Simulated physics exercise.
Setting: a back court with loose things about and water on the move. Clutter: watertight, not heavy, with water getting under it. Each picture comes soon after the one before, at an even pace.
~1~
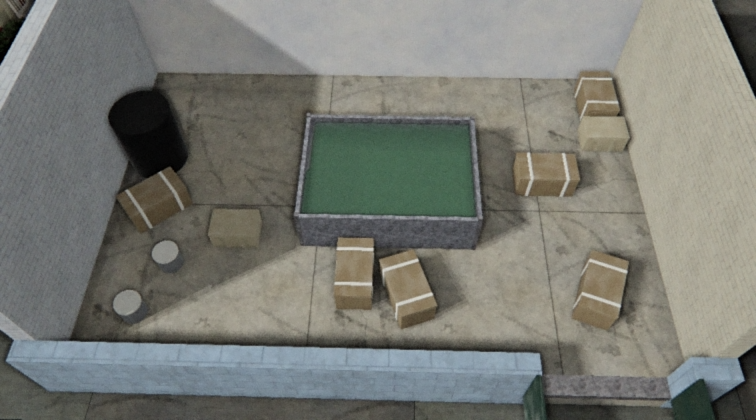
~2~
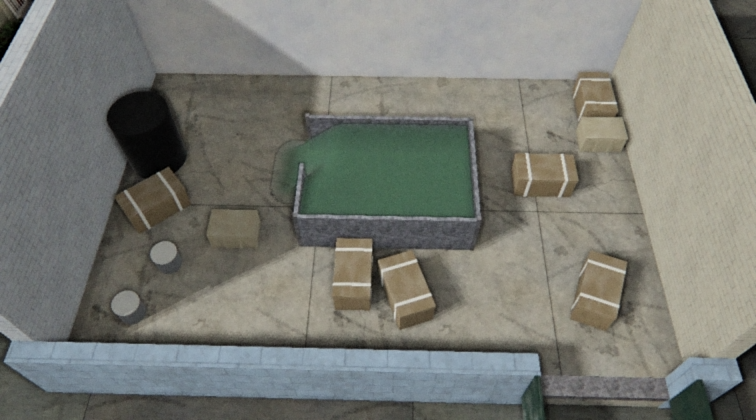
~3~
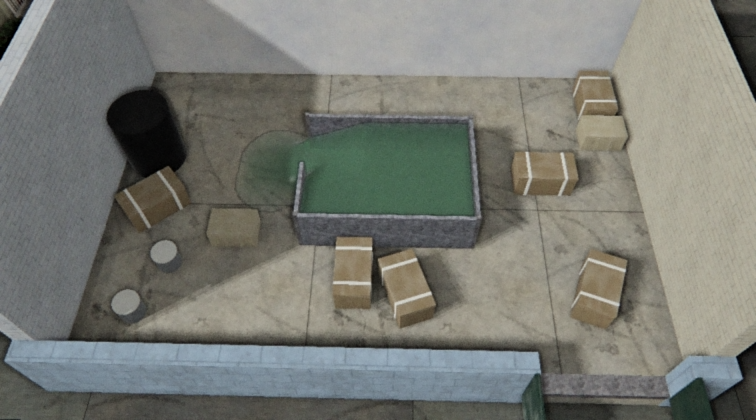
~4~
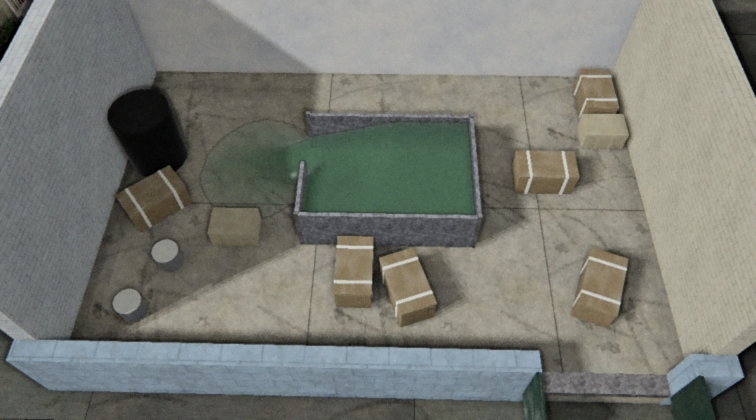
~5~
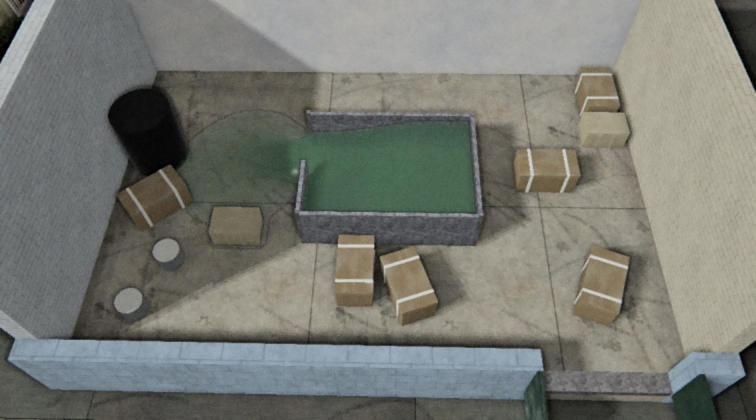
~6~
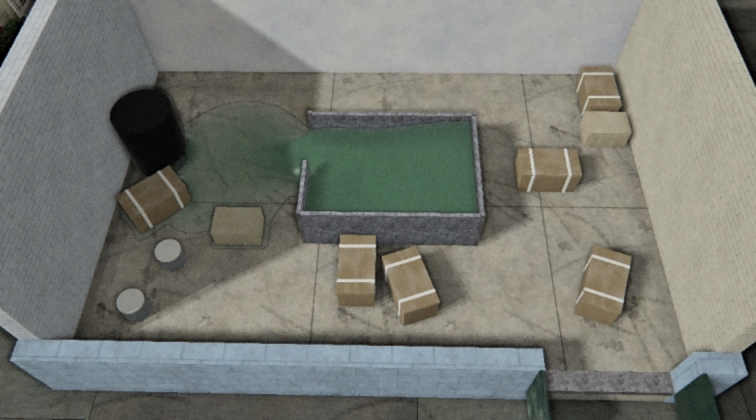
Green water fills a low stone-walled tank in a walled yard, then starts pouring through a gap that opens in the tank's left side. It fans out across the paved ground in a widening, thinning sheet, reaching the black barrel and a strapped box, while the scattered boxes stay put.
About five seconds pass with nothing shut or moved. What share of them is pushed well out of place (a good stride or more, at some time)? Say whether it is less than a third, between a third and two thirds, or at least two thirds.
It is less than a third.
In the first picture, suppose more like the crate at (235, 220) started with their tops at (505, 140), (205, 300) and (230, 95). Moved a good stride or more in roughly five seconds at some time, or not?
First remains in place, second driven off, third driven off.
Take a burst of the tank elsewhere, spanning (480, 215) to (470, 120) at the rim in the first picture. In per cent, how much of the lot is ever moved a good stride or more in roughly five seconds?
Near 40 in a hundred.
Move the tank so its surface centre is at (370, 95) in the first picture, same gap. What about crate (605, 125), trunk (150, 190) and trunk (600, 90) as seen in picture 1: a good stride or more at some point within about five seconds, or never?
In turn: Short of that, swept aside, not that far.
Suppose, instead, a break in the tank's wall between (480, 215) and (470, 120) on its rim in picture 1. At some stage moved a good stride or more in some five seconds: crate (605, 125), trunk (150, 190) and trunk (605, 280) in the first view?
Listed in turn, ends up that far off, never travels that far, ends up that far off.
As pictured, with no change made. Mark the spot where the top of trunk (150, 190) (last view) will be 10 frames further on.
Estimated position: Roughly (123, 262).
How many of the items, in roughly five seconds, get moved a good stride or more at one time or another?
I make it 2.
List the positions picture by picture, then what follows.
A trunk at (151, 191) rests on the ground; a trunk at (605, 282) rests on the ground; 0 of 10 have shifted, in the first picture.
A trunk at (149, 192), on the bottom; a trunk at (603, 283) rests on the ground; 0 of 10 have shifted, in the second picture.
A trunk at (149, 191), on the bottom; a trunk at (603, 281), on the bottom; 0 of 10 have shifted, in the third picture.
A trunk at (150, 190), on the bottom; a trunk at (604, 280), on the bottom; 0 of 10 have shifted, in the fourth picture.
A trunk at (151, 190) rests on the ground; a trunk at (606, 278) rests on the ground; 0 of 10 have shifted, in the fifth picture.
A trunk at (151, 191) rests on the ground, close to its start; a trunk at (607, 278), on the bottom; 0 of 10 have shifted, in the sixth picture.
A moment on, 0 of 10 are well off their spots; 0 afloat.
Next, 1 of 10 are well off their spots; 0 afloat.
Later, 2 of 10 are well off their spots; 1 afloat.
In the end, 2 of 10 are well off their spots, and 2 have been at some point; 1 afloat.
